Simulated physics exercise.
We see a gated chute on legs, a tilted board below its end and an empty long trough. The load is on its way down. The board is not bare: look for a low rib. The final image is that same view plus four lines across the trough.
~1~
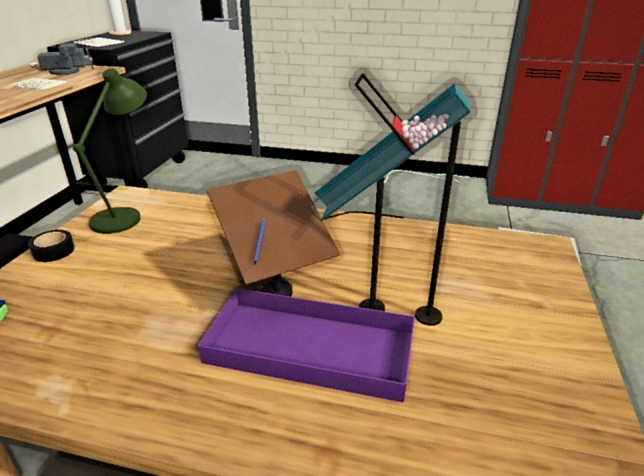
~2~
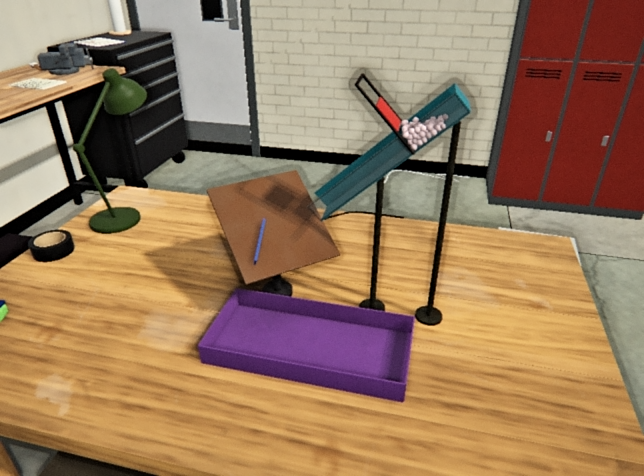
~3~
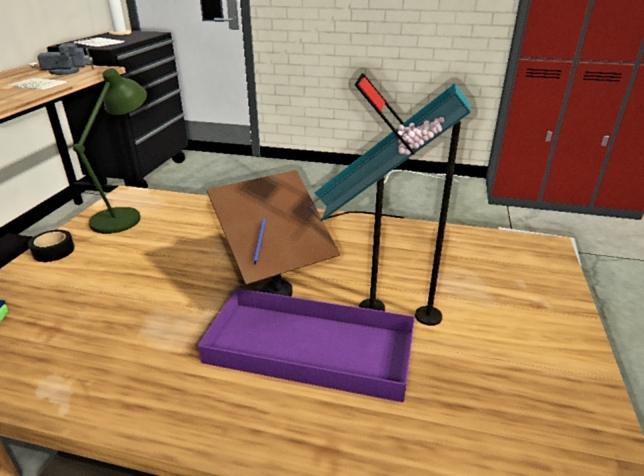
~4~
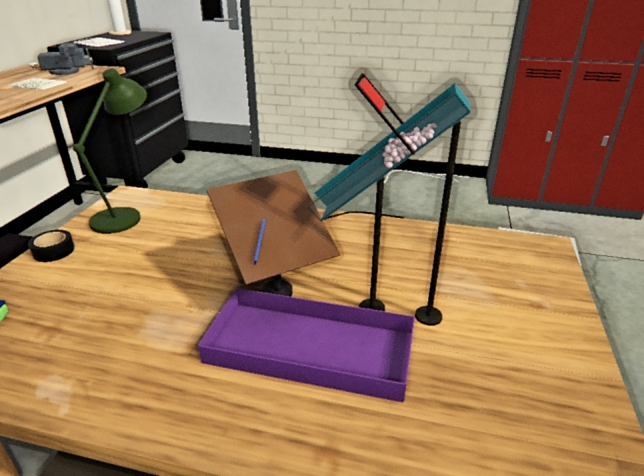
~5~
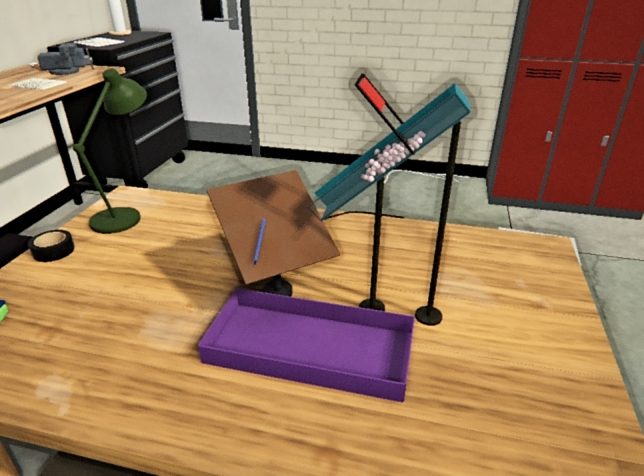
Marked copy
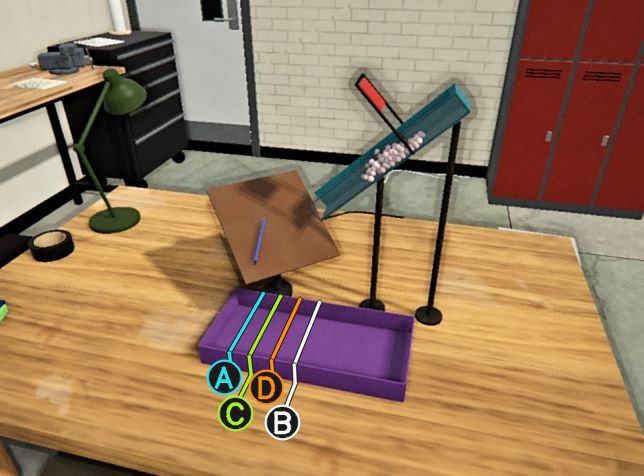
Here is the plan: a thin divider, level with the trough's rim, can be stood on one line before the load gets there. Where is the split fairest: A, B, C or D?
It is D.
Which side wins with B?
Left.
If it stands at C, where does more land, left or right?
Right.
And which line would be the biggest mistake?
Here it is line A.
On the marked copy, line A crosses the front rim at (229, 351); line B crosses the front rim at (294, 363); line C crosses the front rim at (249, 355); line D crosses the front rim at (271, 359).
For line A, of what is caught, only a few on the left of the divider, all but a few on the right.
For line B, of what is caught, the bulk on the left of the divider, close to a quarter on the right.
For line C, of what is caught, close to a quarter on the left of the divider, the bulk on the right.
For line D, of what is caught, close to two thirds on the left of the divider, close to a third on the right.
